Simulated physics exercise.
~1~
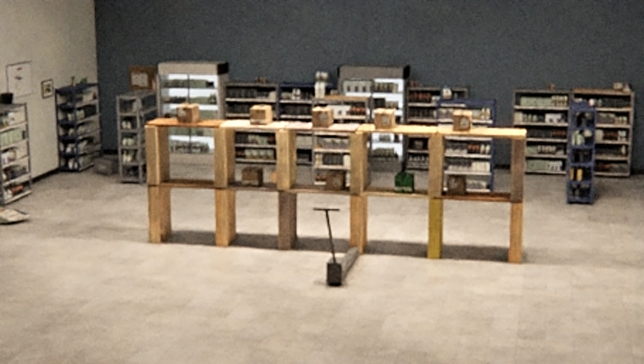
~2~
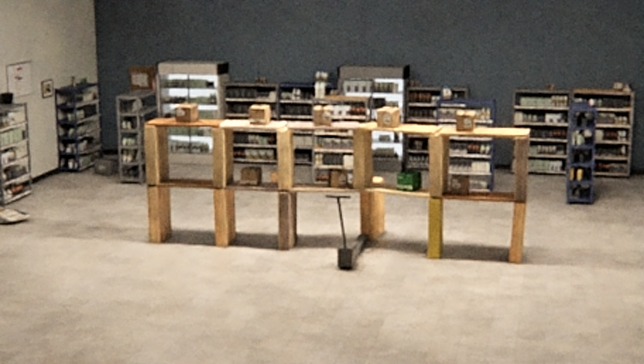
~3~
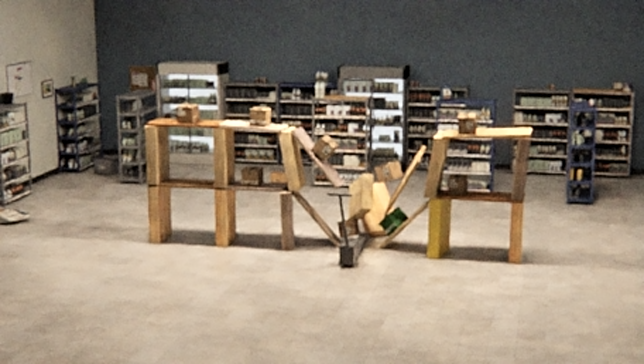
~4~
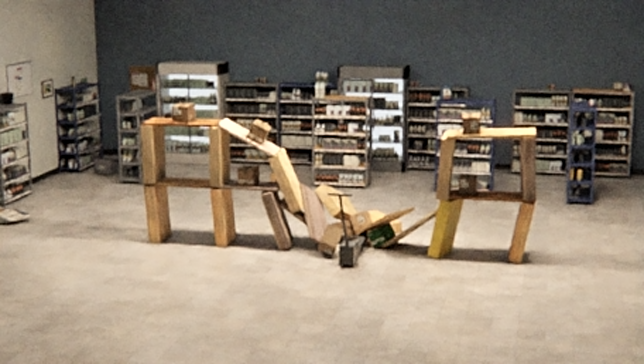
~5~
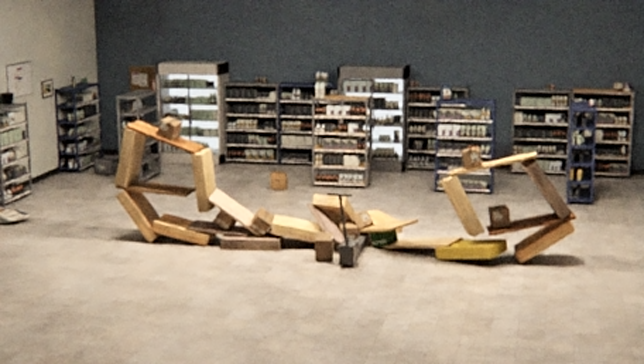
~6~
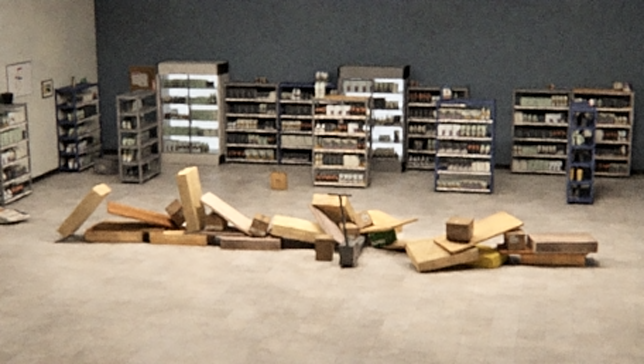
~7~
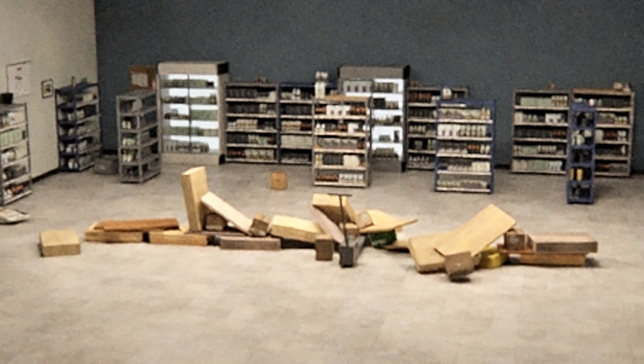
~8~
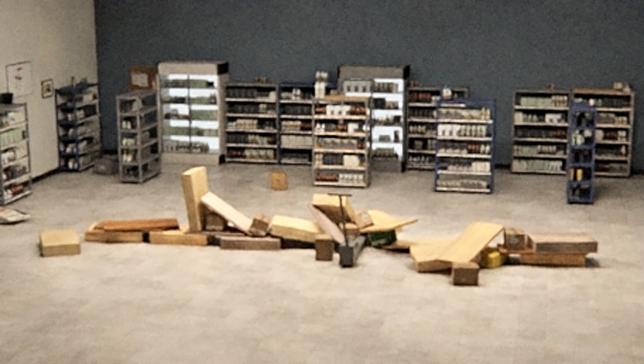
Shop floor with a narrow jack pushing into a two-tier timber slab structure, its middle caving in before both ends topple flat.
